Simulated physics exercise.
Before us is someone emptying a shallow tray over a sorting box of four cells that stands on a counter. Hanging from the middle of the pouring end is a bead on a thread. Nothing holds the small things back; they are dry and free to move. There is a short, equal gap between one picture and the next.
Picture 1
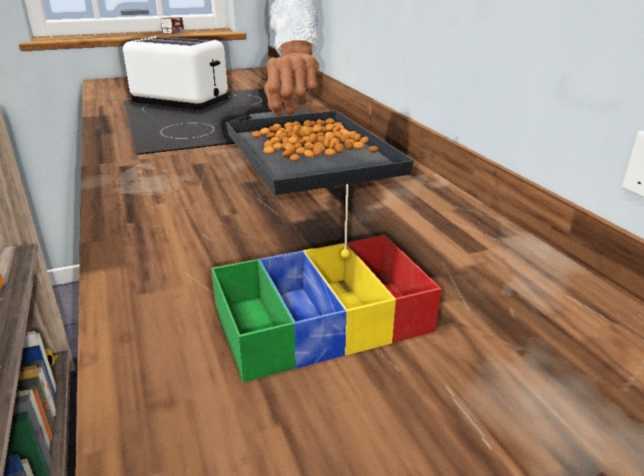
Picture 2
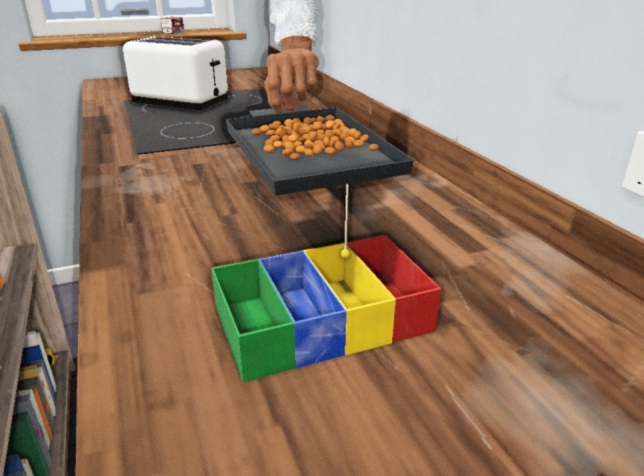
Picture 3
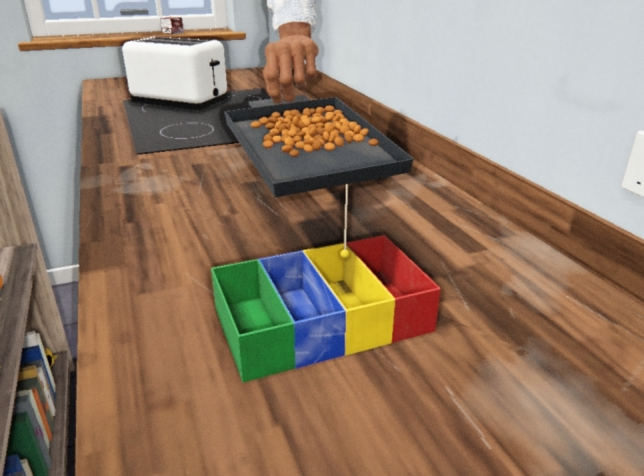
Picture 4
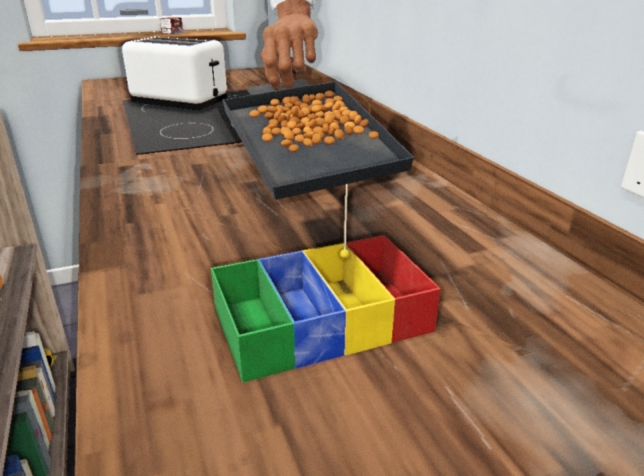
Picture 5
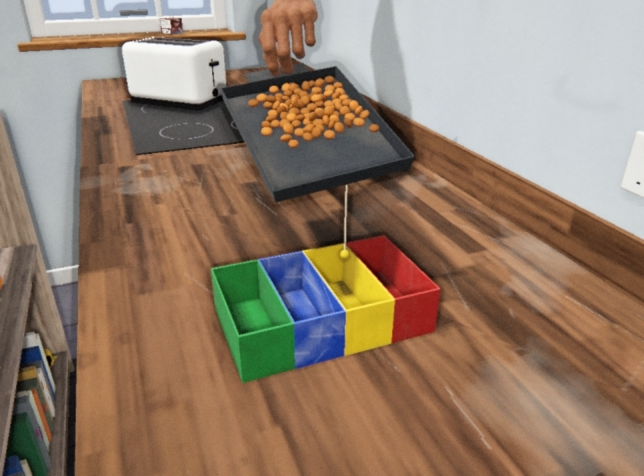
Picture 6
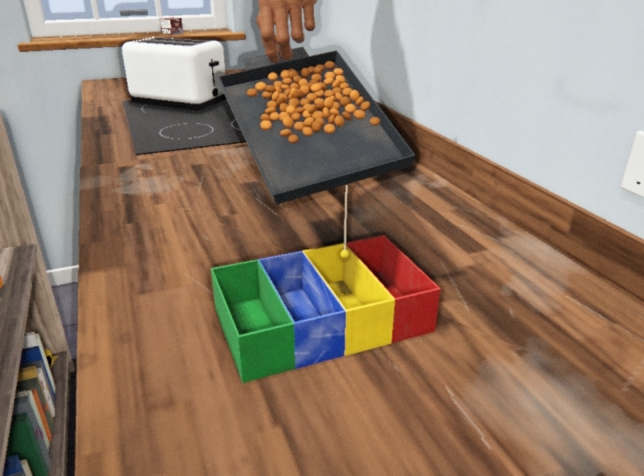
Dark tray of small brown pieces tilting gradually, its left front corner lowest, as a hand raises the back above a four-coloured box.
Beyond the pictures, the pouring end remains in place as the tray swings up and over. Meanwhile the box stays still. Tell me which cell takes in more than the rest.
I would say the blue cell.
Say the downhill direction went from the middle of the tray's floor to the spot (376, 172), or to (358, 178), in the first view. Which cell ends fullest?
First place: The red one; second place: The red cell.
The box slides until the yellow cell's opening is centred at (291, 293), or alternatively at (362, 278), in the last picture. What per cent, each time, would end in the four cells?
90 % for the first, 100 % for the second.
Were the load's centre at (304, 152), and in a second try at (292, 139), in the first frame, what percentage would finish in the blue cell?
Respectively 70 and 70 per cent.
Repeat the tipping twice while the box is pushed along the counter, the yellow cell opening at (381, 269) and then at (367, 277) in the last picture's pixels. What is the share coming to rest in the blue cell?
20 %, 40 %.
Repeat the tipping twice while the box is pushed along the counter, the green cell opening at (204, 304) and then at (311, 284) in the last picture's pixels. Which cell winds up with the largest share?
For the first position it is the cell in yellow, and for the second it is that green cell.
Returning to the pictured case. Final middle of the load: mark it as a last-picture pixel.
The centre ends up roughly at (308, 335).
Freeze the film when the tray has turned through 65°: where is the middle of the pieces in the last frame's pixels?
Look about (302, 174) in the last picture.
Just after the last frame, tray tipped steeply; almost all on the tray; about a tenth falling or outside the box.
A moment on, tray tipped past a quarter turn; roughly a quarter on the tray; roughly half in the blue cell; about a tenth in the green cell; about a tenth in the yellow cell; about a tenth falling or outside the box.
Further on, tray tipped past a quarter turn; just a few on the tray; roughly two thirds in the blue cell; about a tenth in the yellow cell; about a tenth in the green cell; about a tenth falling or outside the box.
When it is over, tray tipped past a quarter turn; just a few on the tray; roughly two thirds in the blue cell; about a tenth in the yellow cell; about a tenth in the green cell; not one in the red cell; about a tenth outside the box.
